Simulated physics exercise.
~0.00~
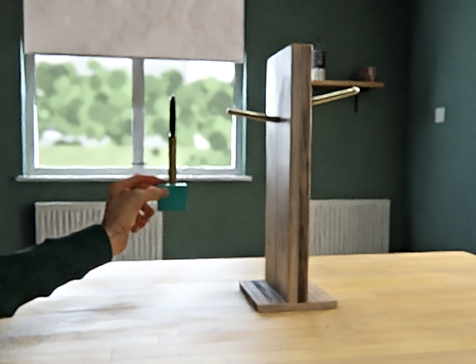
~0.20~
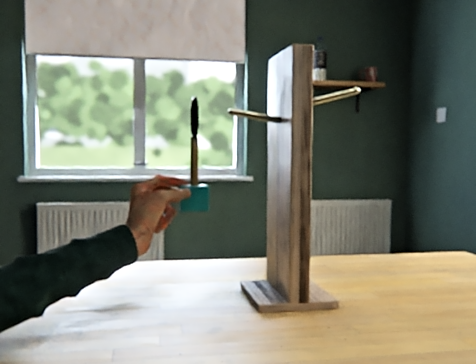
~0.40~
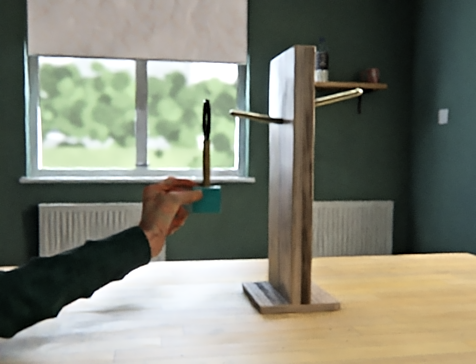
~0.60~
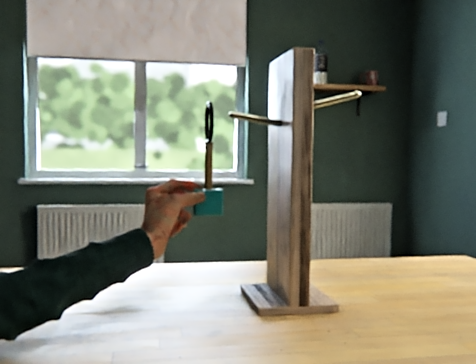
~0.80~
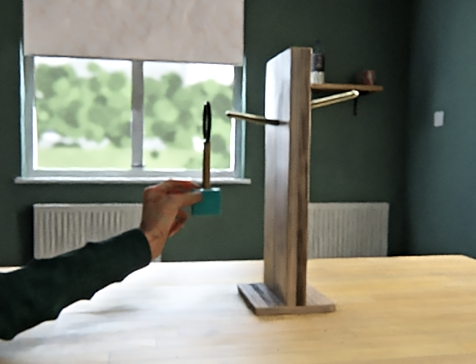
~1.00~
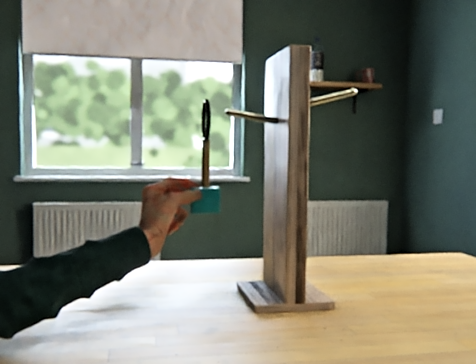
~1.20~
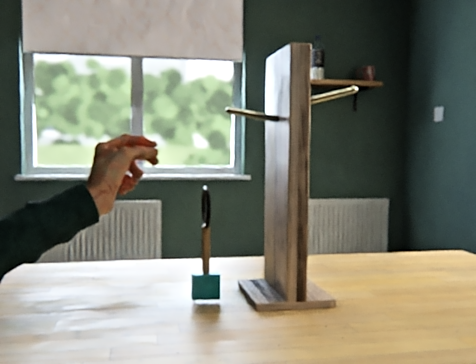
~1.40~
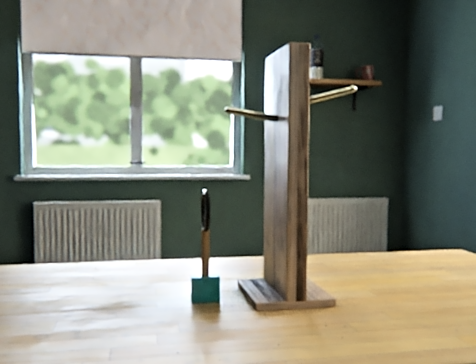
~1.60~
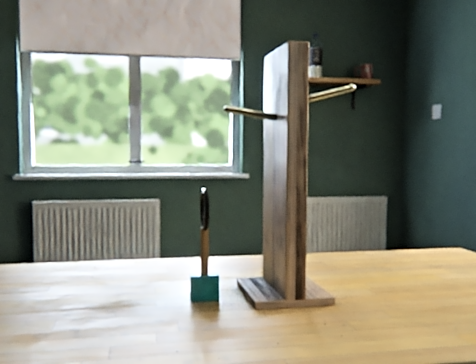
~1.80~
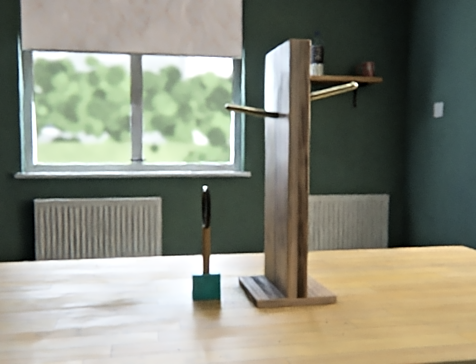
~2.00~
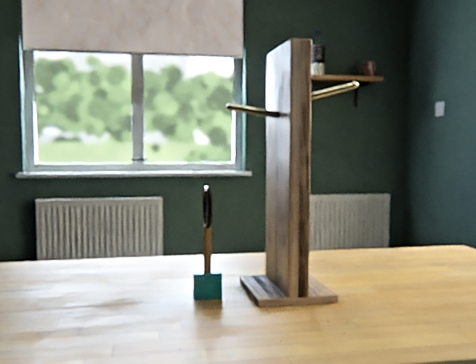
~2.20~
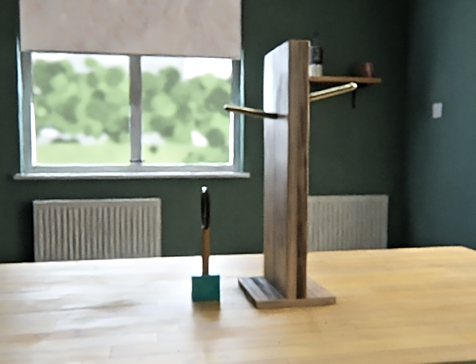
Over a wooden table, a hand moves a turquoise brush right towards a peg stand, then releases it, dropping it upright below.
